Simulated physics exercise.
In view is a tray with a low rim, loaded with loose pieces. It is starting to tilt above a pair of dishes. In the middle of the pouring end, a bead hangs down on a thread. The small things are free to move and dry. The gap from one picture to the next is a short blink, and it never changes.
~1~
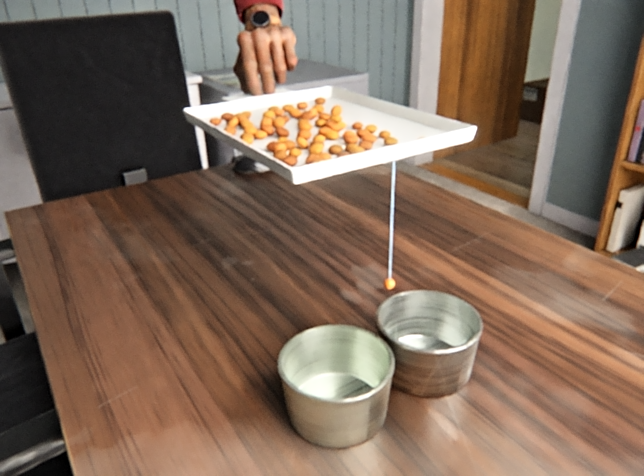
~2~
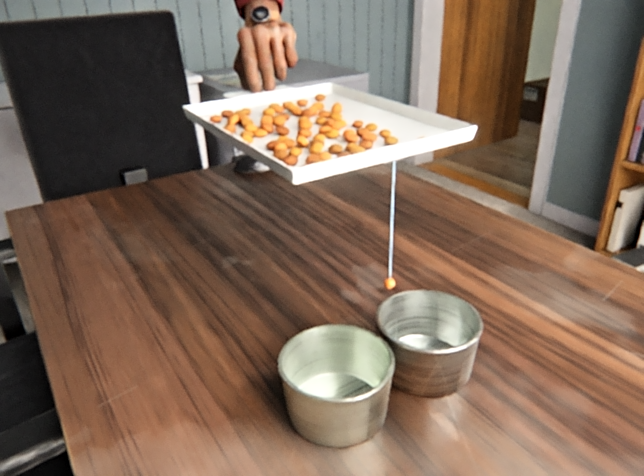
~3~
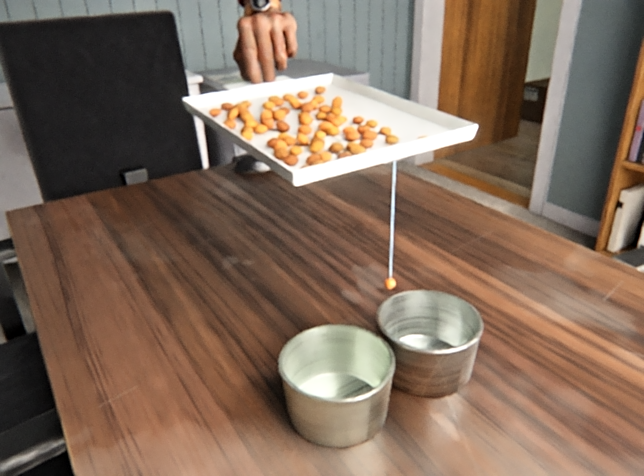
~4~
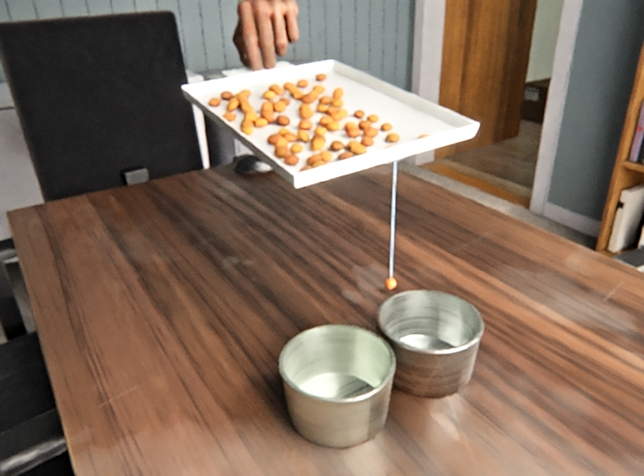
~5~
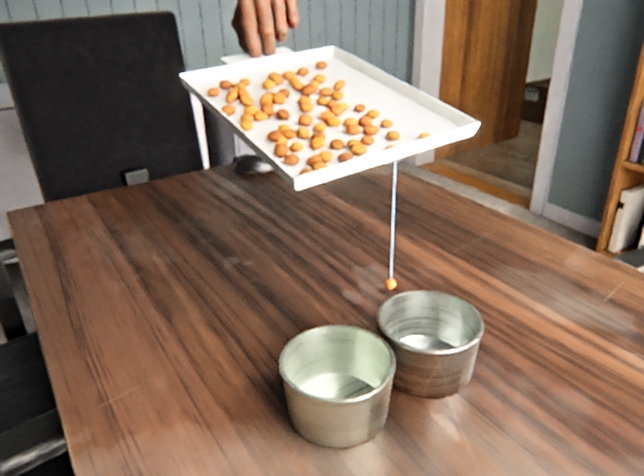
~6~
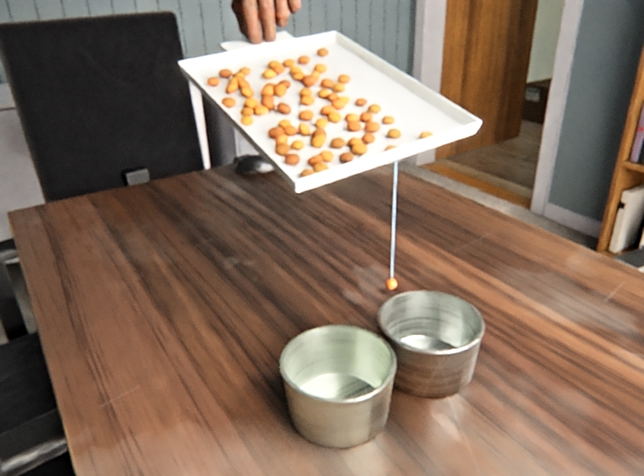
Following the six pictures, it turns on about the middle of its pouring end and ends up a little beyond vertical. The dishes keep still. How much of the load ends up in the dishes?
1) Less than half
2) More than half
(2) More than half.
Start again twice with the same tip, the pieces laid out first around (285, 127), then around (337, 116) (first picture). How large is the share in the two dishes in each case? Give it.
In order, about 80 and 70 in a hundred.
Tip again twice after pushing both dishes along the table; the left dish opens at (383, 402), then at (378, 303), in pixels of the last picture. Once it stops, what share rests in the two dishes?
Roughly 0% first, roughly 20% second.
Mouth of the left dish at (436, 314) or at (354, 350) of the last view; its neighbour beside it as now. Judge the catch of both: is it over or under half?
First shift, a minority share; second shift, a majority share.
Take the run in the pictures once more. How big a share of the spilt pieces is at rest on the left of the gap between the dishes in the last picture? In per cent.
Left portion: Around 60 %.
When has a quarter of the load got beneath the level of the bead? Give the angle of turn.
It has tipped about 100 degrees.
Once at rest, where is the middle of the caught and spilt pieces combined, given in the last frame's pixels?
Near pixel (344, 393).
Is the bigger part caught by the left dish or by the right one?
Fuller: The left one.
Shortly afterwards, tray tipped steeply; the whole lot on the tray.
Next, tray tipped right over; the bulk on the tray; a little in the left dish; only a few outside both; a little in the air.
Some moments later, tray tipped past a quarter turn; near two thirds in the left dish; a little in the right dish; near a quarter outside both.
In the end, tray tipped past a quarter turn; near two thirds in the left dish; a little in the right dish; near a quarter outside both.
